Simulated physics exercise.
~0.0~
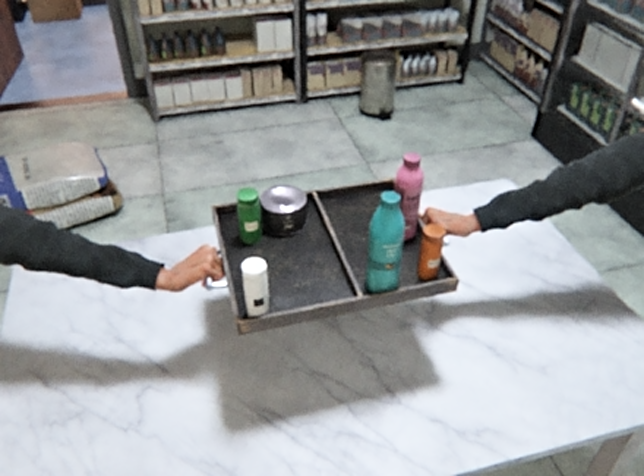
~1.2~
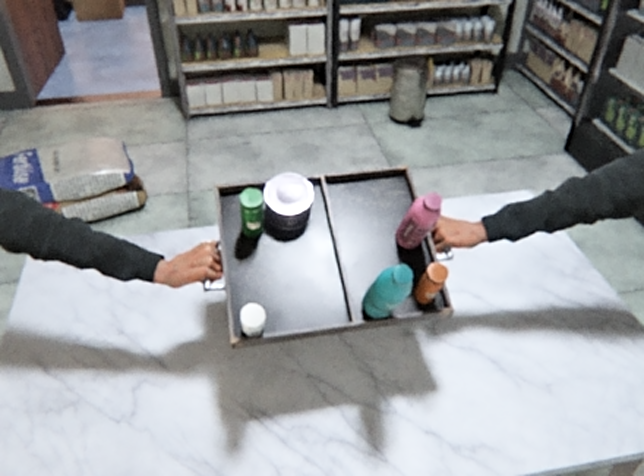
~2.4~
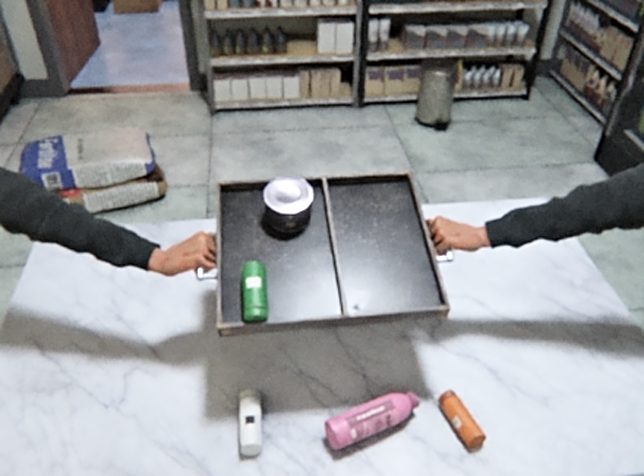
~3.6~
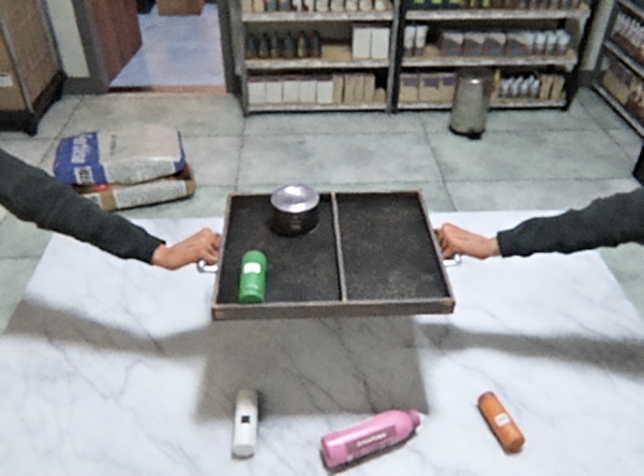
Storeroom with marble table, two hands tipping a tray forward, bottles and shakers sliding off, green shaker toppling but staying aboard.
